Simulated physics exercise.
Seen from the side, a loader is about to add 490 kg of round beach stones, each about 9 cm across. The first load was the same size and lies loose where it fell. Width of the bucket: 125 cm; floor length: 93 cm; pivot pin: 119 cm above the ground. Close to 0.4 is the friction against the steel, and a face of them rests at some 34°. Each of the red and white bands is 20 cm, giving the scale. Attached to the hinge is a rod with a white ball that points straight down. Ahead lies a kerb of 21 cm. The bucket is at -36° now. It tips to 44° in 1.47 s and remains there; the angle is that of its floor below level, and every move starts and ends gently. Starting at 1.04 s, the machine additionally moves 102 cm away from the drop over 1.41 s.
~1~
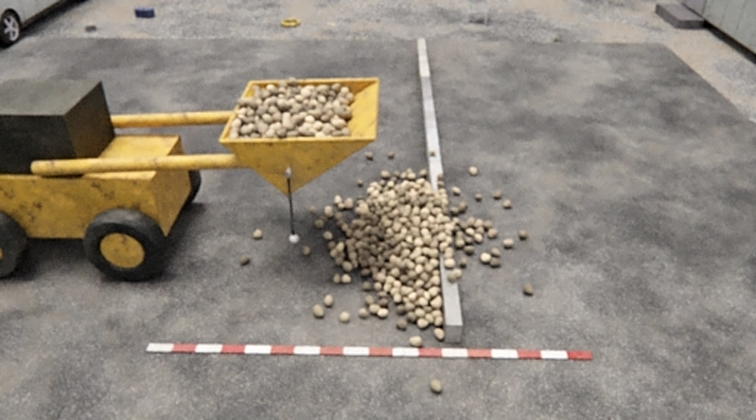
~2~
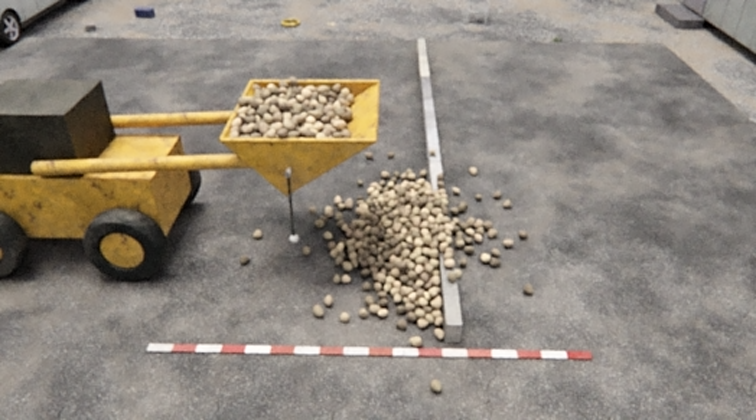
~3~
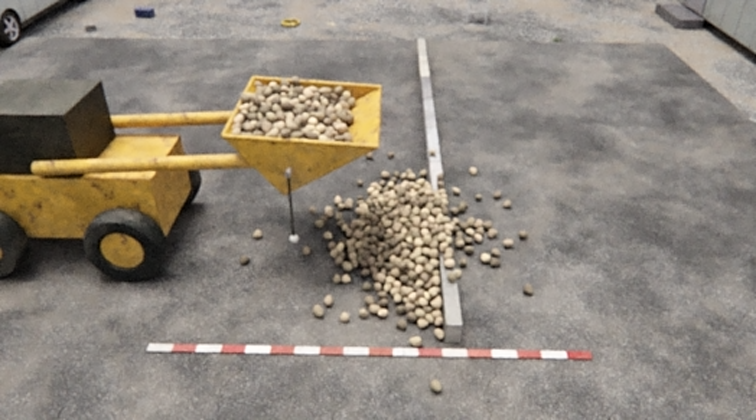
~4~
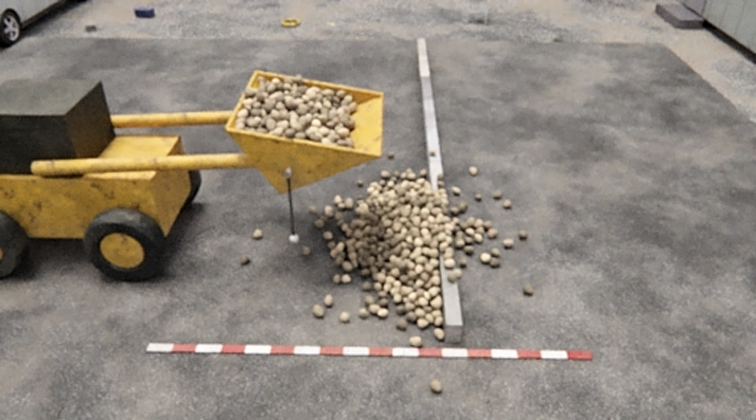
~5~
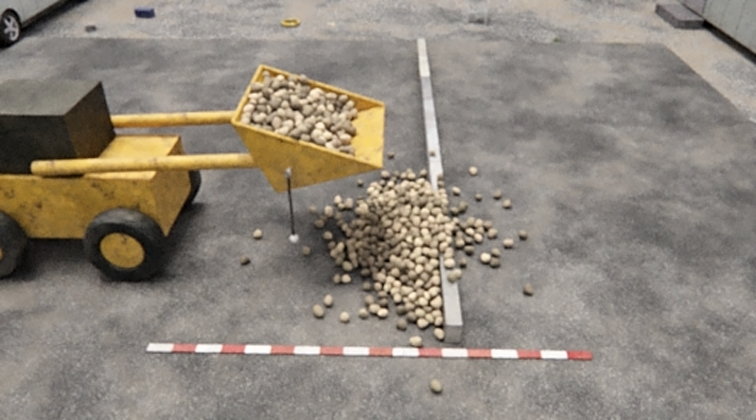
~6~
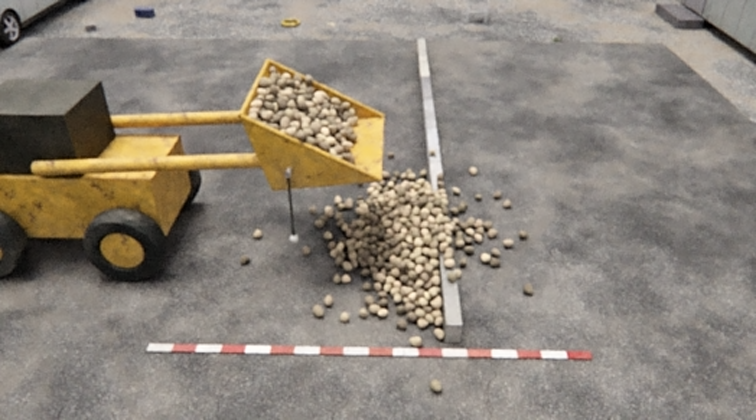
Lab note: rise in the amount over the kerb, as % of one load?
Approximately 0 %.
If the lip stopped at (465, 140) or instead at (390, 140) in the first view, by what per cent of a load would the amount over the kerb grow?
Around 50 and 0 percent respectively.
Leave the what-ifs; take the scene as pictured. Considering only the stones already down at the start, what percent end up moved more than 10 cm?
I'd say roughly 5 per cent of them.
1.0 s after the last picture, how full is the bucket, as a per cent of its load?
It still holds about 10 per cent.
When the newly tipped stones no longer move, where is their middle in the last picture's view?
Centre at roughly (357, 233).
Then, 0.5 s after the last picture the floor is at 31°; in per cent of one load, 95 in the bucket, 99 on this side of the kerb, 6 over the kerb; the foremost stones are at (504, 233).
Then, 1.0 s after the last picture the floor is at 44°; in per cent of one load, 10 in the bucket, 185 on this side of the kerb, 6 over the kerb; the foremost stones are at (504, 233).
Then, 2.3 s after the last picture the floor is at 44°; in per cent of one load, 0 in the bucket, 194 on this side of the kerb, 6 over the kerb; the foremost stones are at (504, 233).
Then, 5.1 s after the last picture the floor is at 44°; in per cent of one load, 0 in the bucket, 194 on this side of the kerb, 6 over the kerb; the foremost stones are at (504, 233). Net gain over the kerb, 0.
